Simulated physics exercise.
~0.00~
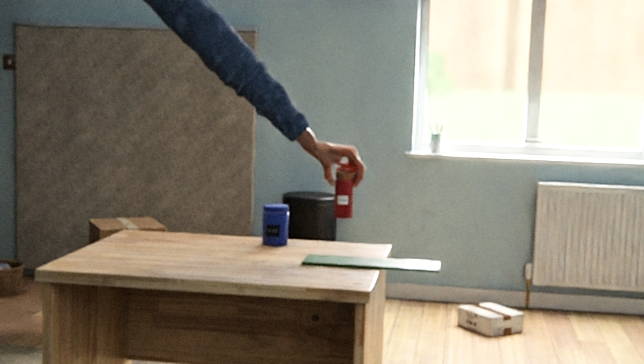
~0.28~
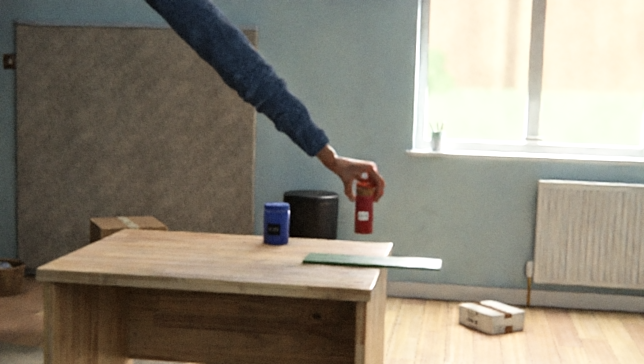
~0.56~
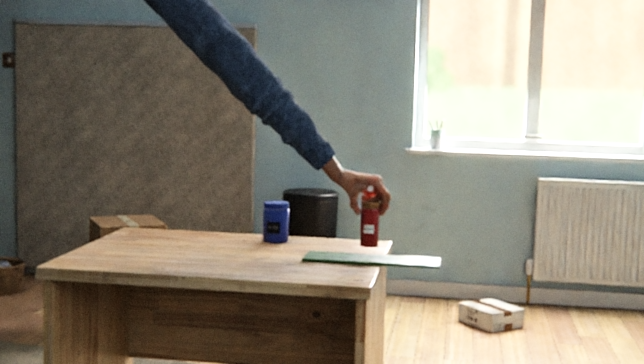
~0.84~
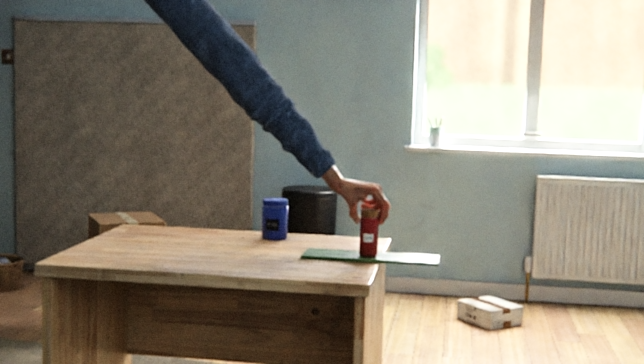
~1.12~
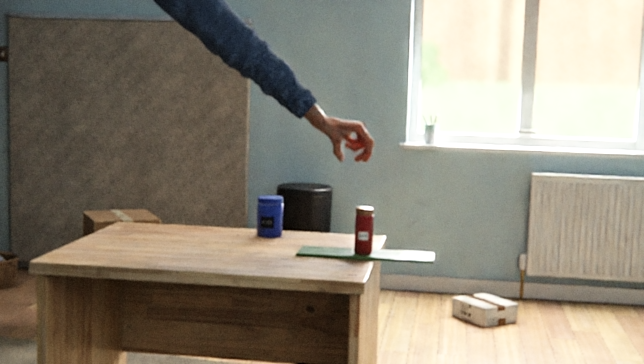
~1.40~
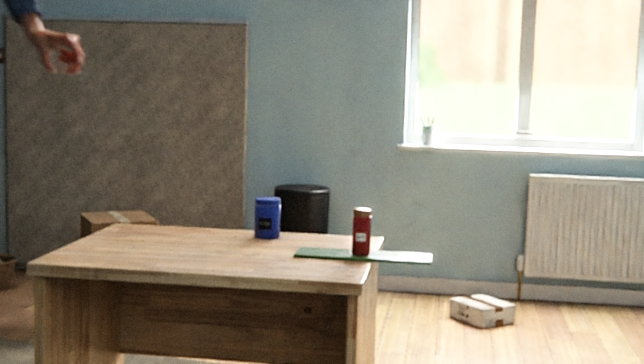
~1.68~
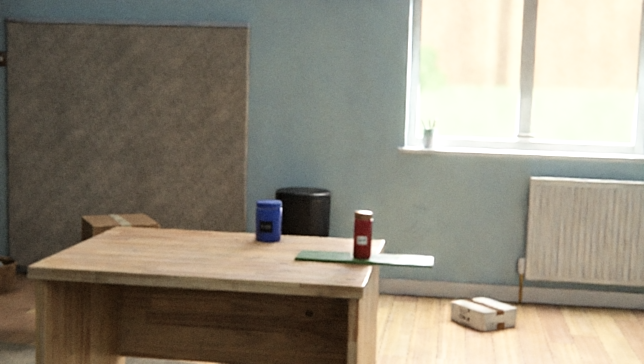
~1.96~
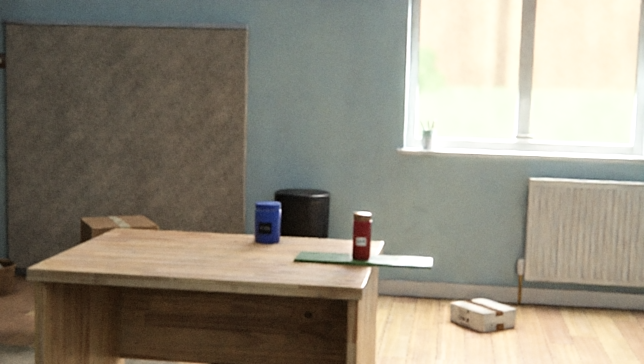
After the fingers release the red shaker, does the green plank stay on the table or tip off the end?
The green plank stays on the table, with the red shaker standing upright on it.
A red shaker, held in the fingers of an arm in a blue sleeve, travels right and downward over a wooden table. A blue jar stands nearby, and a flat green plank juts past the table's right end. The hand lowers the shaker until it rests upright on the plank, close to the table's edge. The fingers then open, and the arm pulls away to the left and out of sight. With nobody touching it, the plank stays level, the shaker still standing on top and the jar where it was.
